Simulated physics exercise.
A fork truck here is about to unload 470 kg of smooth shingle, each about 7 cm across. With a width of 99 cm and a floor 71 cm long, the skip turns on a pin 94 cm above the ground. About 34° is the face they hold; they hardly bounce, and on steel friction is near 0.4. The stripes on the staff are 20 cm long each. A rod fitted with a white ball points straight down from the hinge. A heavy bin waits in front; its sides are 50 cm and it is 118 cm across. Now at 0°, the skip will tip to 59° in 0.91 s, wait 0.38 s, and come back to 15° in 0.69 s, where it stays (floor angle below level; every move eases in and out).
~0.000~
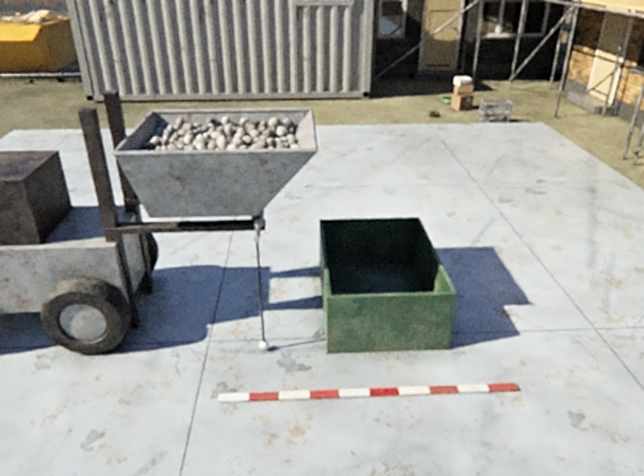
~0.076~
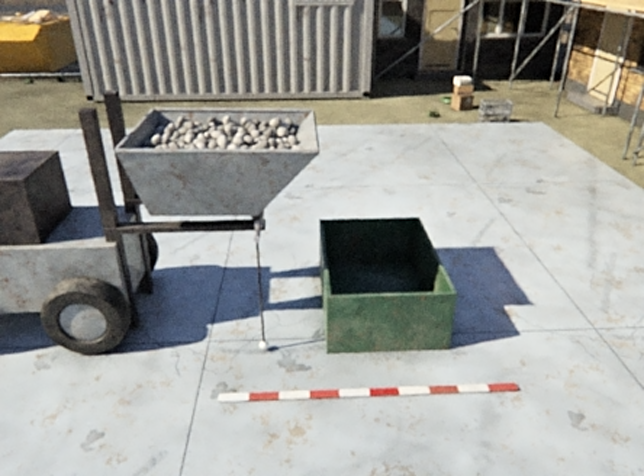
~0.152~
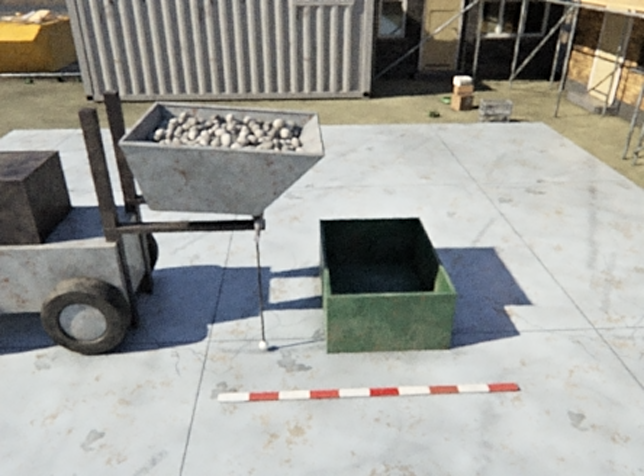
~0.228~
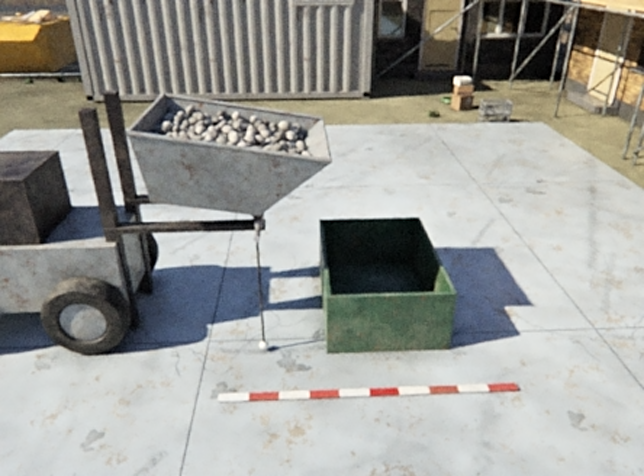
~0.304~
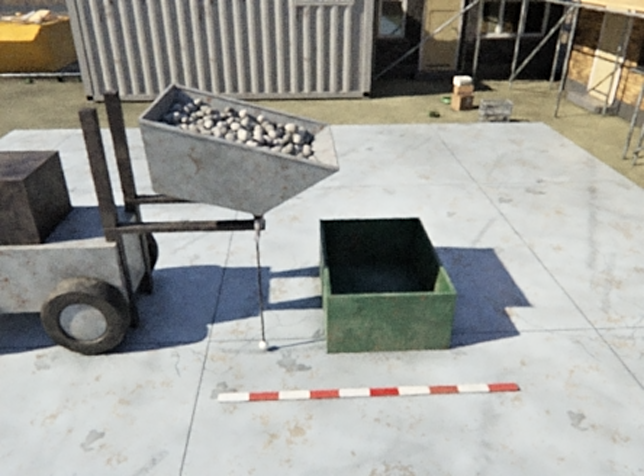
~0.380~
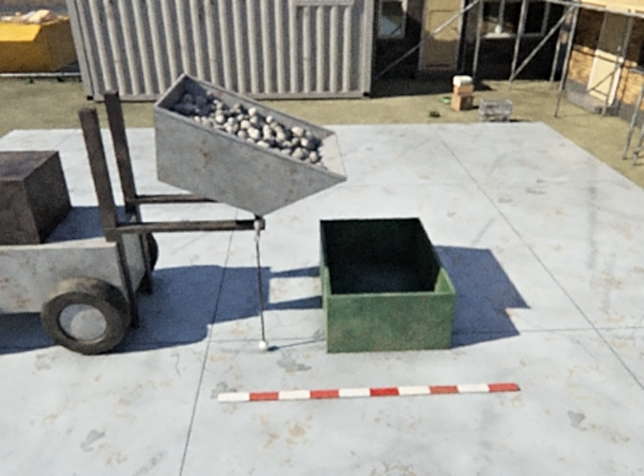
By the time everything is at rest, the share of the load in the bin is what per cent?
Roughly 55 %.
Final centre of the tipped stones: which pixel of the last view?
Their centre sits close to (397, 291).
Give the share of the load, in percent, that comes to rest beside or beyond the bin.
Roughly 10 per cent.
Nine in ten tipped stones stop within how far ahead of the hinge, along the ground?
I'd say near 130 cm ahead of it.
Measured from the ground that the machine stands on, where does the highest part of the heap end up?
The top of the heap ends up around 36 cm above that ground.
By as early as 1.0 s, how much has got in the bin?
I'd say near 5 per cent at that time.
After 0.7 s the floor is at 50°; 100 % in the skip; the foremost stones are at (339, 192).
After 1.0 s the floor is at 59°; 94 % in the skip, 6 % in the bin; the foremost stones are at (387, 228).
After 2.4 s the floor is at 15°; 37 % in the skip, 54 % in the bin, 10 % beside or beyond the bin; the foremost stones are at (560, 265).
After 4.9 s the floor is at 15°; 37 % in the skip, 54 % in the bin, 10 % beside or beyond the bin; the foremost stones are at (564, 258).
